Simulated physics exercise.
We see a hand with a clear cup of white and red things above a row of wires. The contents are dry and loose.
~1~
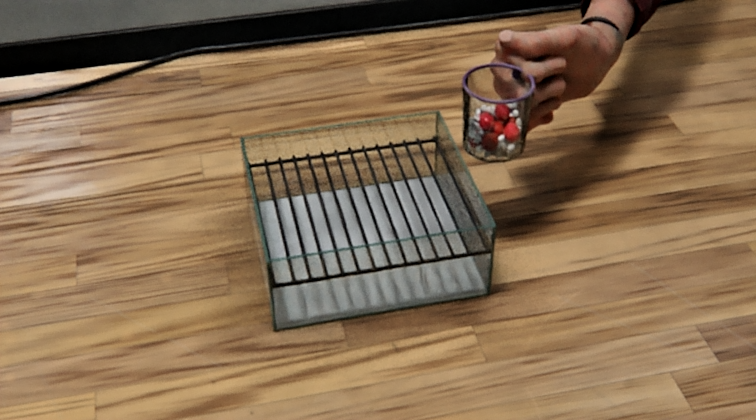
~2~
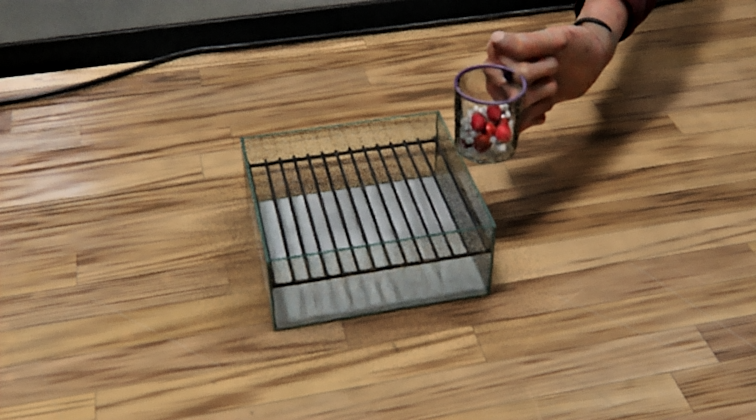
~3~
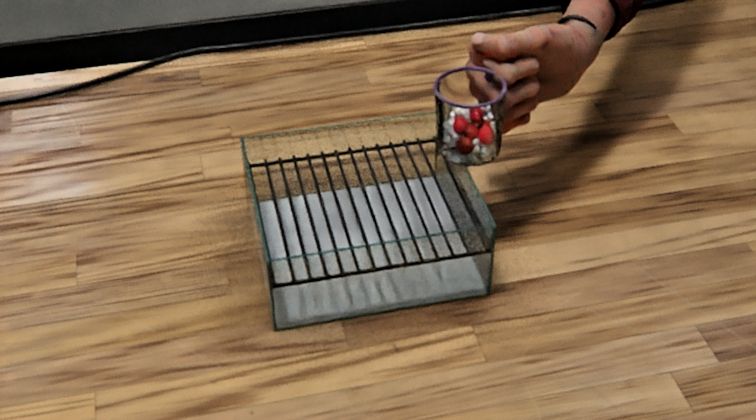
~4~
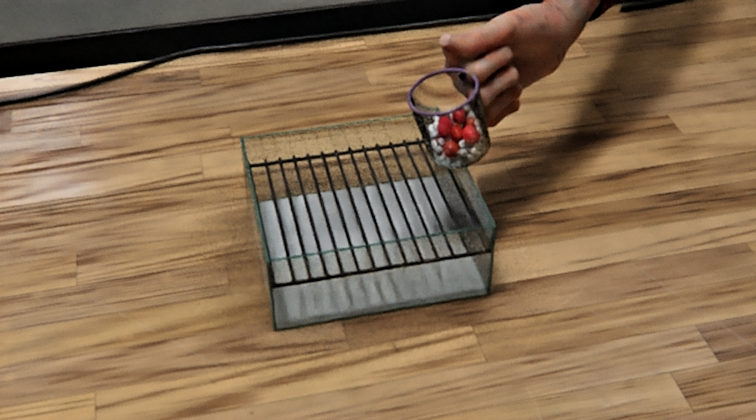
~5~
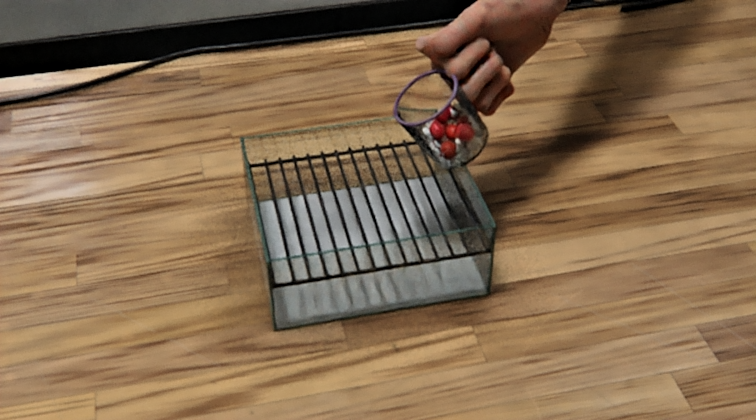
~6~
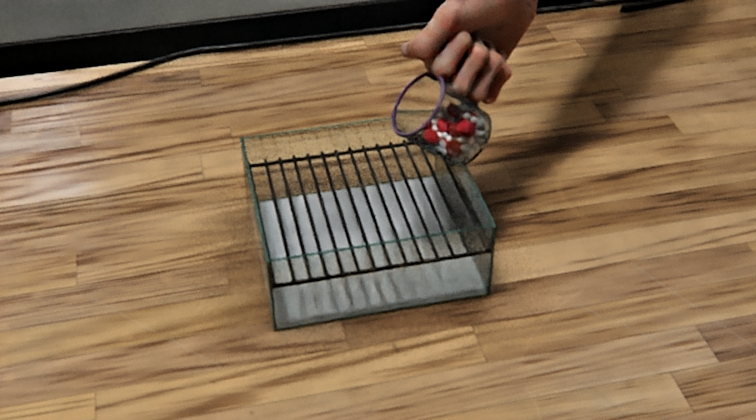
We see a hand holding a clear cup of small white pieces and red beads beside a glass tray with a wire rack; the hand moves the cup left over the tray's edge, then tilts it steadily toward the left.
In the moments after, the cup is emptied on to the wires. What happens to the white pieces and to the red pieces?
In the end the white ones drop through, and the red ones stay on top.
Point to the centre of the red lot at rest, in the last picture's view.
Near (385, 179).
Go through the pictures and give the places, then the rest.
Cup at (496, 114), upright; rack at (294, 215), 14 wires across; white clay pellets at (498, 132), narrower than the gaps; red round beads at (497, 132), wider than the gaps, in the first frame.
Cup at (488, 115), upright; red ones at (489, 133), in the second frame.
Cup at (470, 118), tipped 2°; white ones at (472, 141), in the third frame.
Cup at (452, 120), tipped 16°; red ones at (458, 136), in the fourth frame.
Cup at (443, 121), tipped 32°; white ones at (459, 131), in the fifth frame.
Cup at (443, 121), tipped 47°; rack at (294, 215); white ones at (464, 127); red ones at (459, 132), in the sixth frame.
Then, 0.24 s past the last view, white ones, all in the cup; red ones, all in the cup.
Then, 0.55 s past the last view, white ones, all in the cup; red ones, all in the cup.
Then, 0.88 s past the last view, white ones, most in the cup, about a quarter on or over the wires, a stray few under the rack; red ones, a small part in the cup, most on or over the wires.
Finally, white ones, all under the rack; red ones, all on the wires, none under the rack.
